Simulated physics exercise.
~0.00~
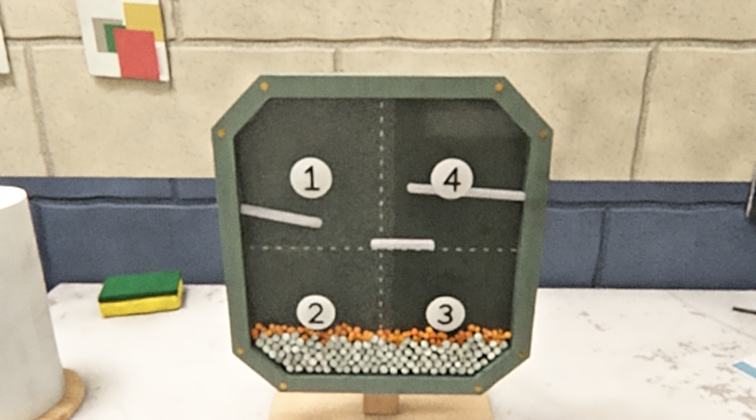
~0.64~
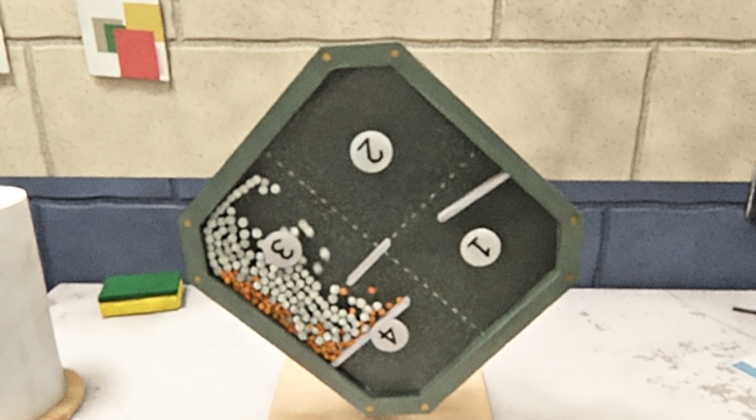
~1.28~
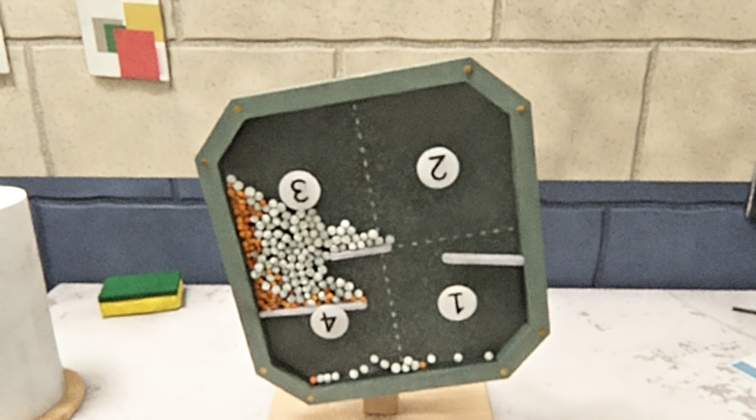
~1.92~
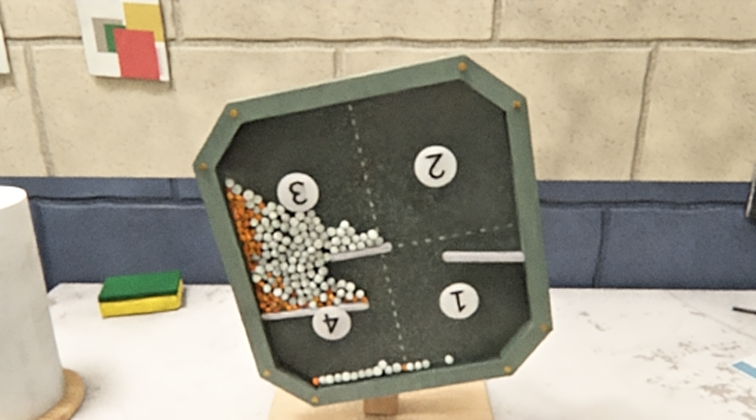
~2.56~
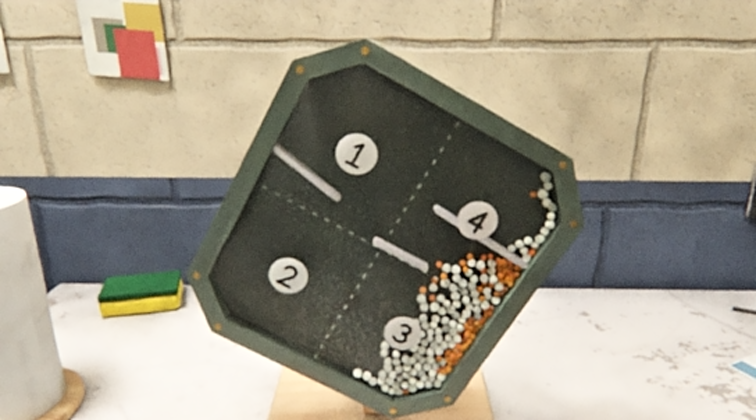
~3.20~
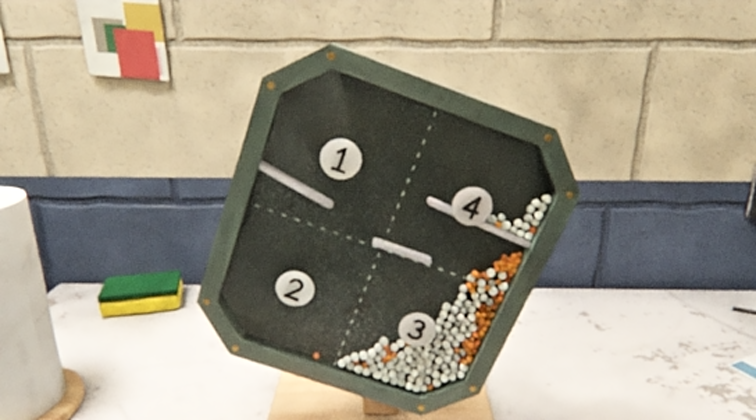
A flat octagonal green case with a dark face, holding many small white and orange beads, stands on a wooden base on a marbled counter, seen from the front by a still camera. A yellow and green sponge and a white cylinder sit to the left, before a brick wall. The case turns clockwise until its numbers are nearly upside down, and the beads pile up at the left, with a few dropping to the bottom. It pauses, then swings back most of the way. The beads slide right and end mostly in quarter three, with a smaller group in quarter four.
